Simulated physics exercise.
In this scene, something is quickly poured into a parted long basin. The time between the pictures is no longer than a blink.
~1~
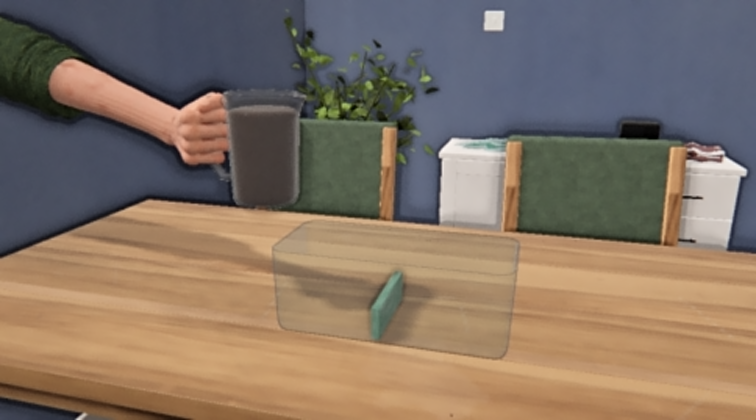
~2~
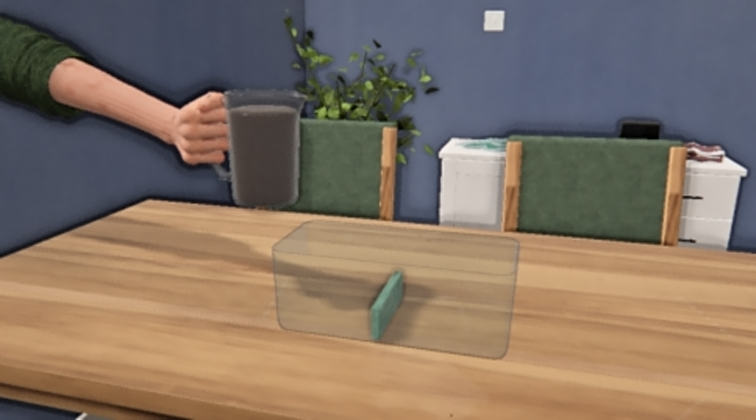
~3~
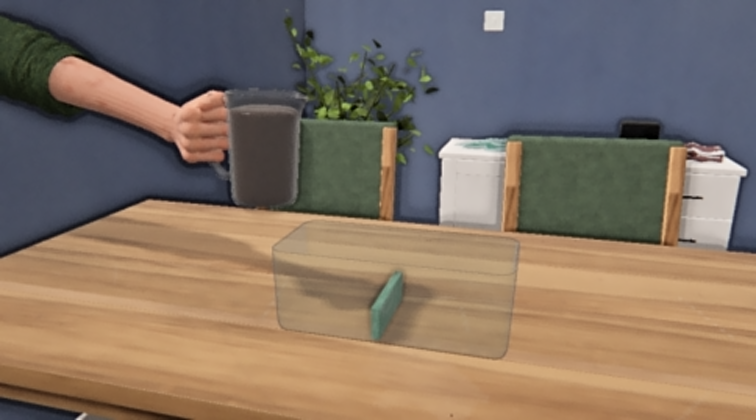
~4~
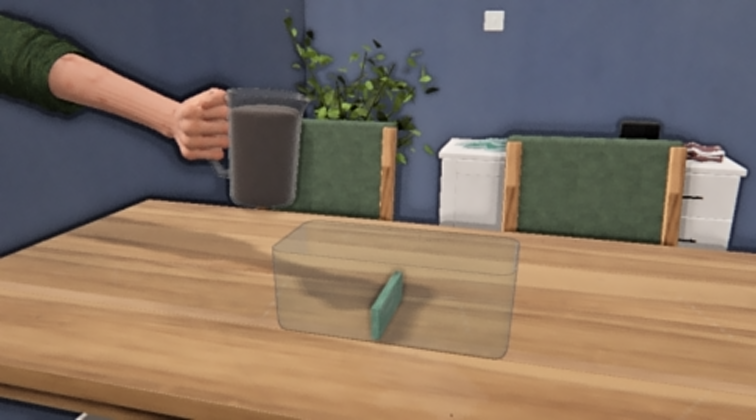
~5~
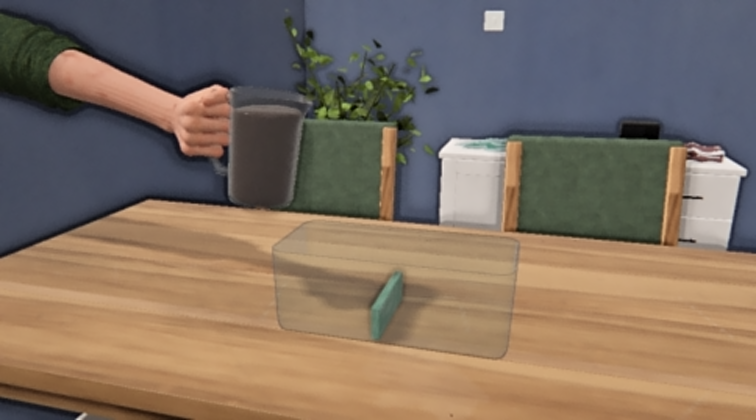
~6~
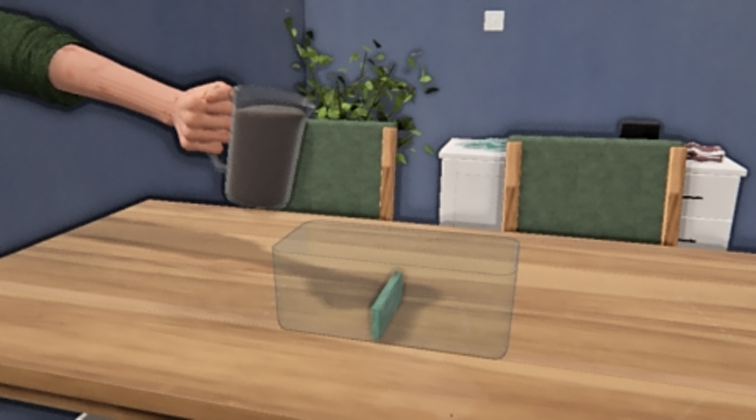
At the start, a hand reaching in from the left holds a clear pitcher of dark liquid upright above a wooden table, beside a see-through basin with a small green divider inside. The pitcher stays nearly still, then the hand tilts it slightly to the right, while the basin remains motionless.
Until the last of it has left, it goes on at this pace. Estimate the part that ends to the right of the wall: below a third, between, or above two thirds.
The share right of the wall fails to reach one third.
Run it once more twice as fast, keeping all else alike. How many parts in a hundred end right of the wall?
Close to 10 out of every hundred.
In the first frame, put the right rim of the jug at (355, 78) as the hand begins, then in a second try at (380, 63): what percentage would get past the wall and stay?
Try one: 95 %; try two: 95 %.
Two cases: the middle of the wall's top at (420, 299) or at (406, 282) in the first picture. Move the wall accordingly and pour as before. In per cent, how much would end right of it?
That'd be about 10 percent for the first and about 5 percent for the other.
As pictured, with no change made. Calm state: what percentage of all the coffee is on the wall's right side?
I'd say near 10 in a hundred.
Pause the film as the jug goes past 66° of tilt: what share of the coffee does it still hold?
About 85 per cent.
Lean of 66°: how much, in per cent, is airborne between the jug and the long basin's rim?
Estimated: 10 per cent or thereabouts.
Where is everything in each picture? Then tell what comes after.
In the first picture, tilt 0°; pouring edge (305, 96); surface from (234, 108) to (298, 111); the long basin's rim runs from (290, 235) to (518, 258); the wall's top is at (388, 290).
In the second picture, tilt 0°; pouring edge (306, 97); surface from (234, 108) to (297, 111).
In the third picture, tilt 2°; pouring edge (307, 98); surface from (235, 108) to (298, 112).
In the fourth picture, tilt 4°; pouring edge (309, 100); surface from (237, 108) to (299, 113).
In the fifth picture, tilt 7°; pouring edge (311, 103); surface from (238, 108) to (302, 113).
In the sixth picture, tilt 11°; pouring edge (314, 107); surface from (239, 110) to (306, 114).
A moment on, the jug is tipped part way and 87 per cent is still to pour, 3 is left of the wall and 0 right of it.
Next, the jug is tipped right over and 35 per cent is still to pour, 46 is left of the wall and 3 right of it.
Then the jug is tipped right over and 1 per cent is still to pour, 88 is left of the wall and 5 right of it.
Later the jug is tipped right over and 0 per cent is still to pour, 85 is left of the wall and 11 right of it.
At rest 84 per cent lies left of the wall, 12 right of it and 4 outside.
